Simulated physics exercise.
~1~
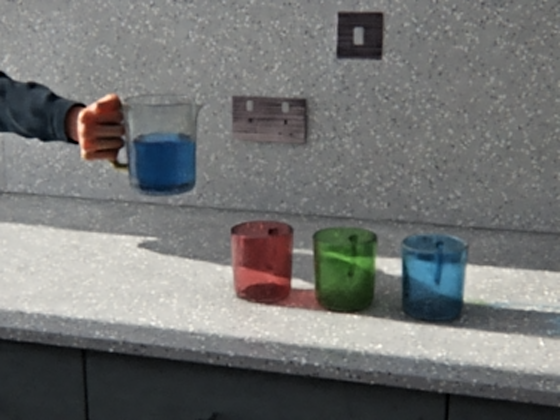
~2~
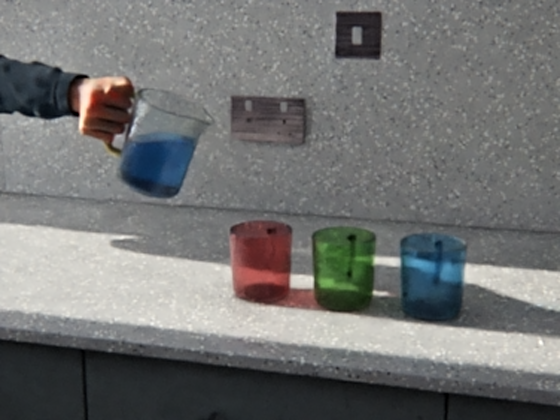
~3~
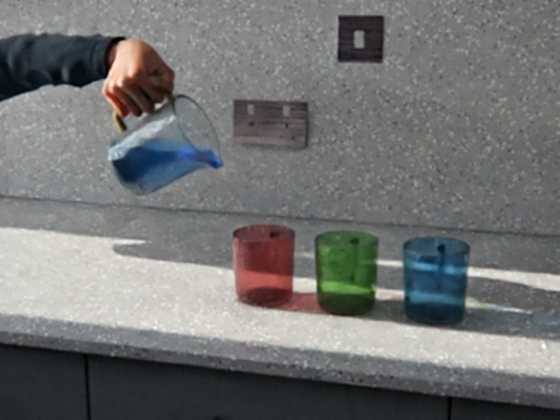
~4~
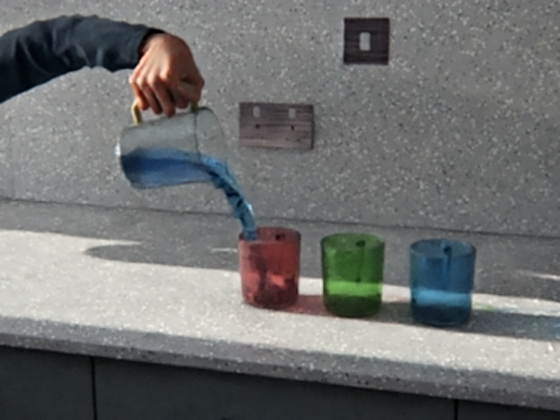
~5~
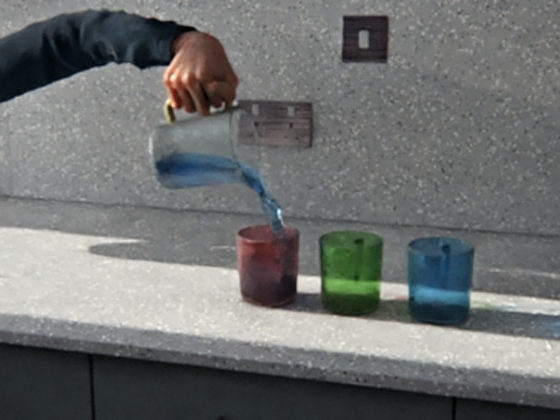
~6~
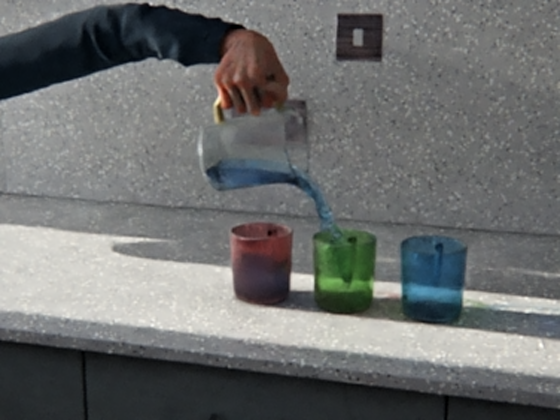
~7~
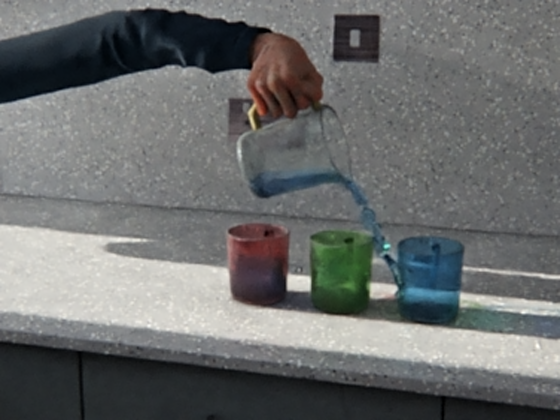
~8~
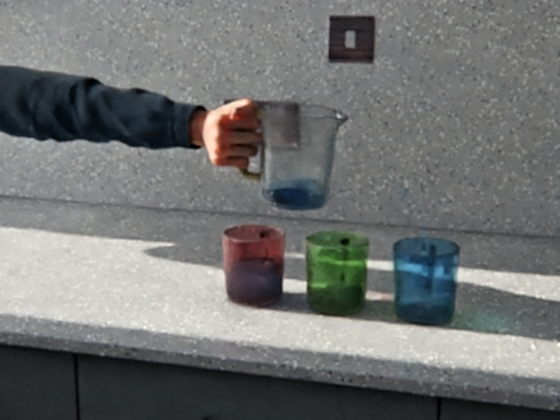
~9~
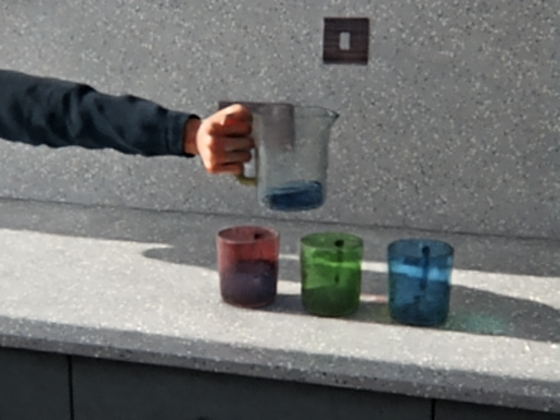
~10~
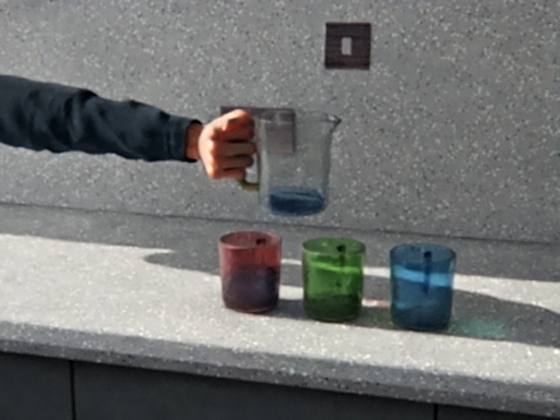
On a speckled grey counter, a hand tipped a glass jug of blue liquid and poured it while moving right along red, green and blue mugs, then turned the jug upright and held it above them with a little liquid left inside.
